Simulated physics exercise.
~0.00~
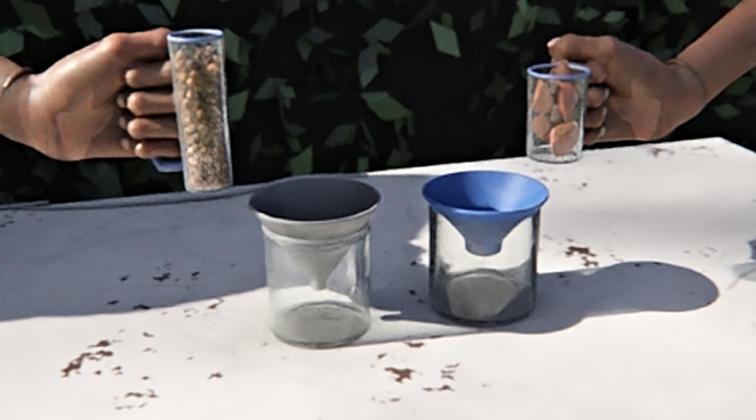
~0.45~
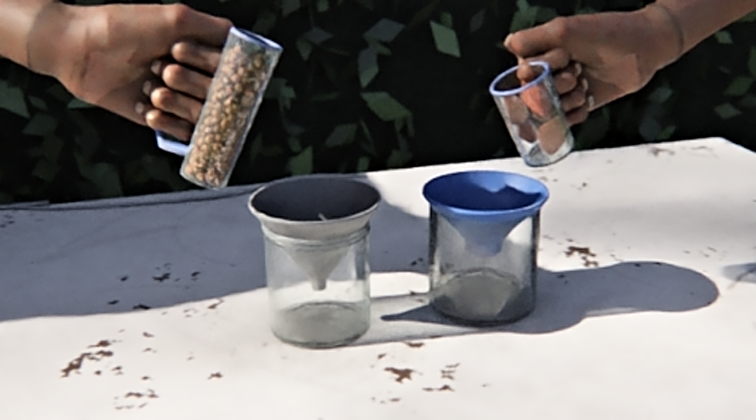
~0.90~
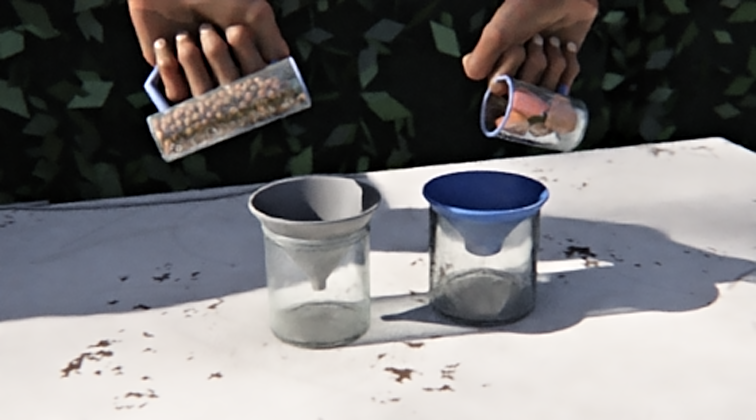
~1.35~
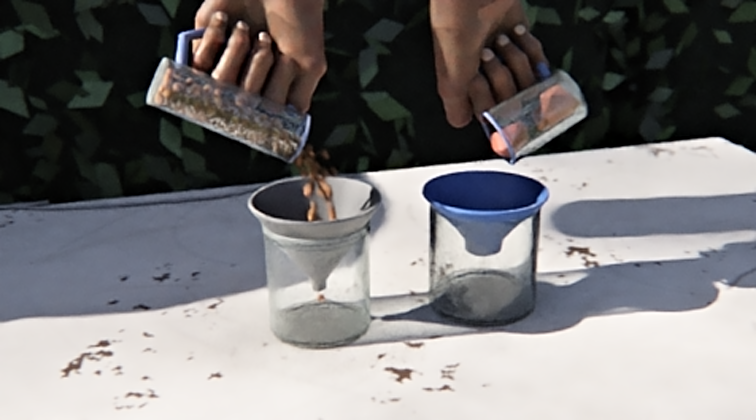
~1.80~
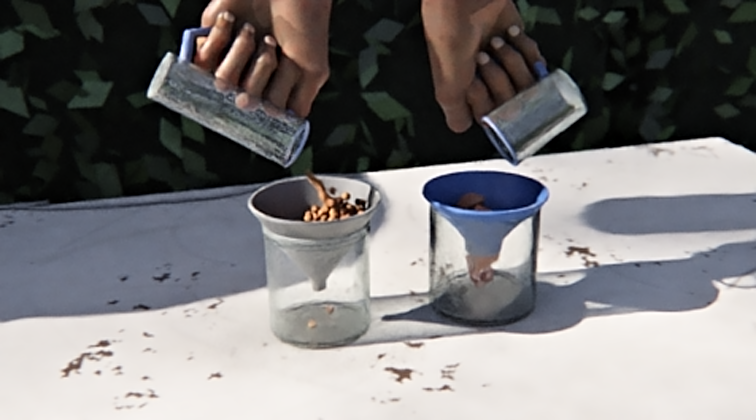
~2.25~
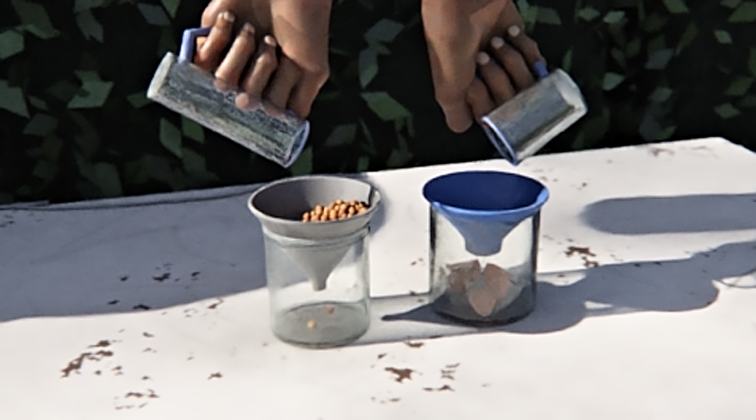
Two hands tipping cups over funnels in jars, small brown pieces clogging the grey funnel, larger pinkish chunks clearing the blue one.
